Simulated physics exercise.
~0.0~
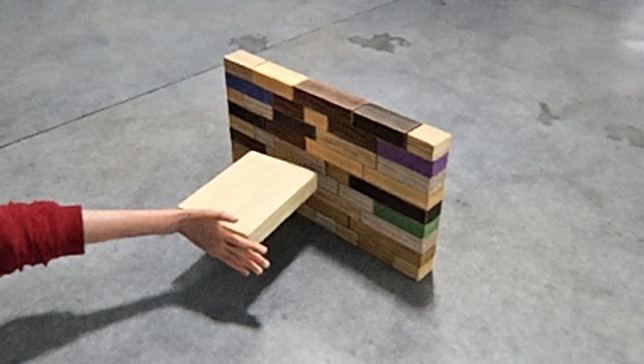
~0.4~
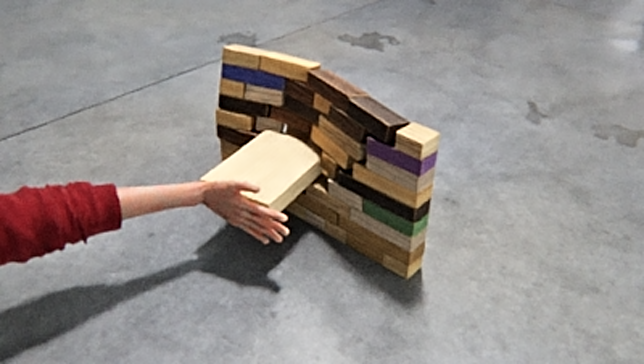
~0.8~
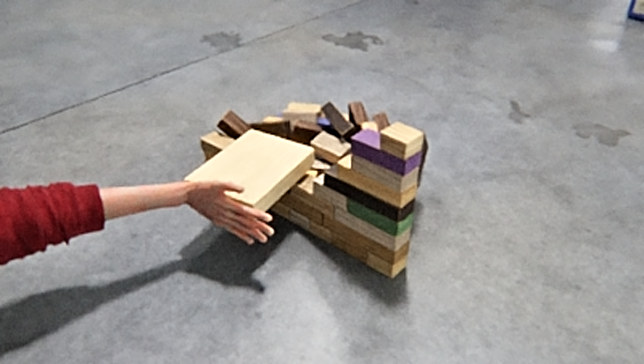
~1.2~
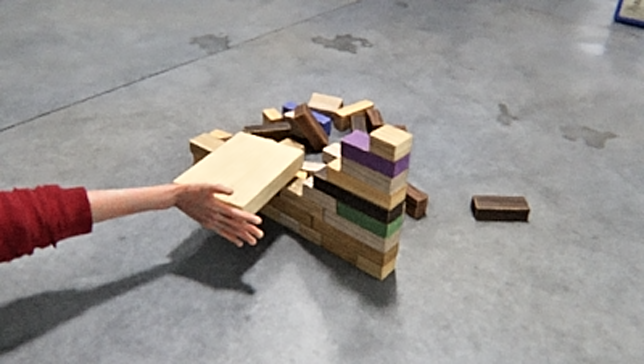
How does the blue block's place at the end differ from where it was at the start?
At the start the blue block sits near the top left of the standing wall. By the end it lies farther right, among the tumbled blocks behind what is left of the wall.
